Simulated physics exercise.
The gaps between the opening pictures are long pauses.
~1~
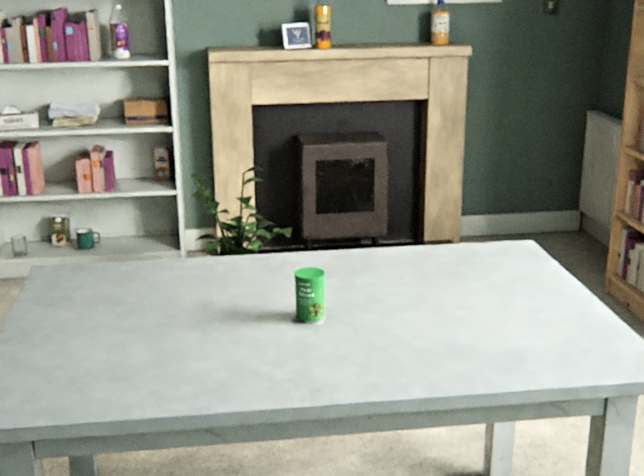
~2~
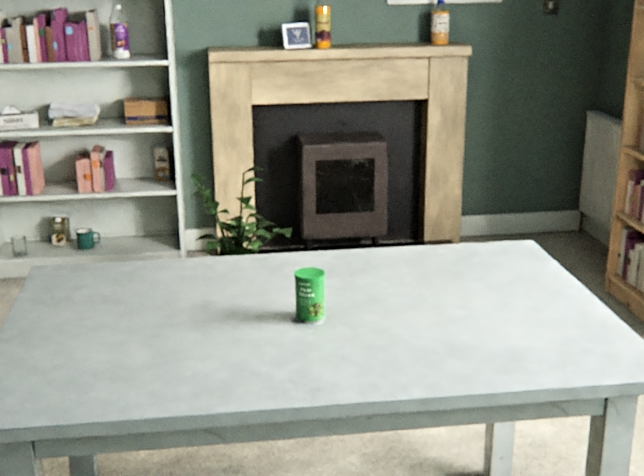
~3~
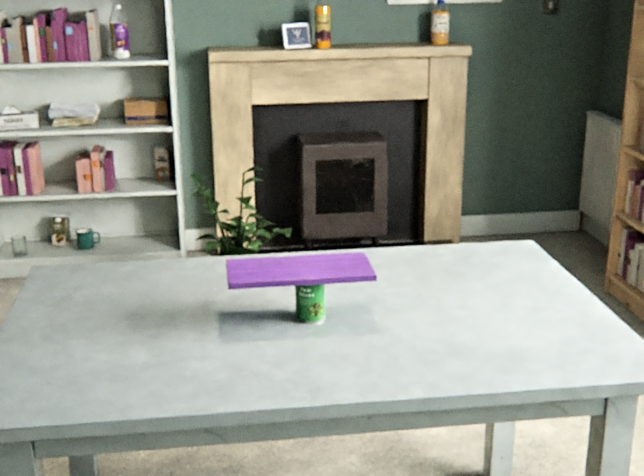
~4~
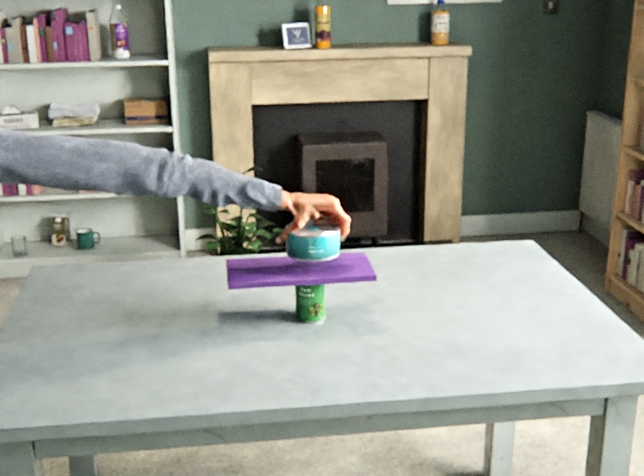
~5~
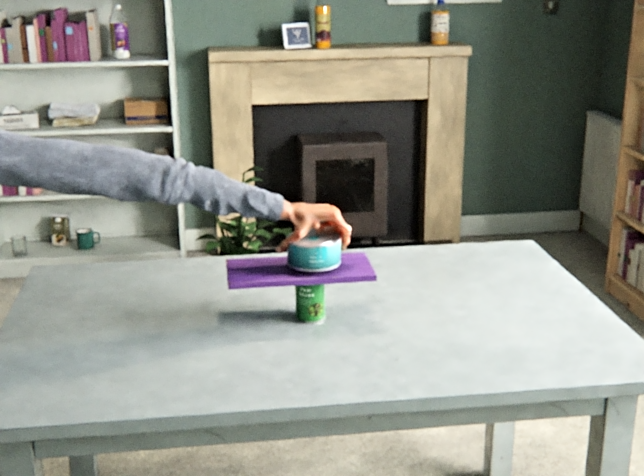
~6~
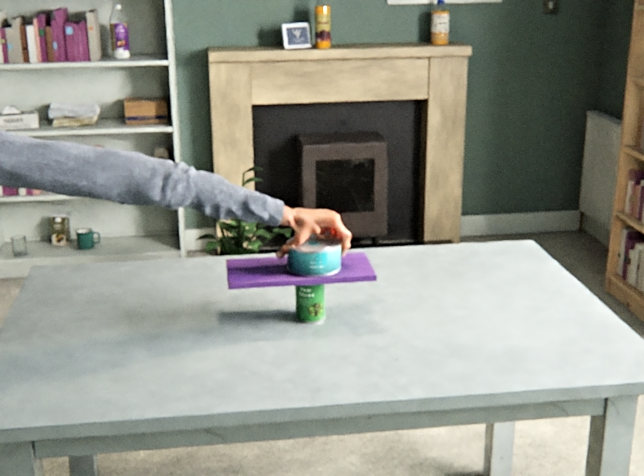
To begin with, a green tin stands alone on a pale grey table in front of a fireplace, and then a flat purple board lies across its top. A hand reaches in from the left holding a turquoise tub, lowers it slightly onto the board above the tin, and keeps hold of it.
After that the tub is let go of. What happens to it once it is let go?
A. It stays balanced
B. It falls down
(A) It stays balanced.
Then, 0.20 s later than the last frame, all is still.
Then, 0.40 s later than the last frame, turquoise tub resting near (314, 256).
When it is over, all 3 as before. End places, in pixels of the last picture, turquoise tub near (314, 256). The stack holds.
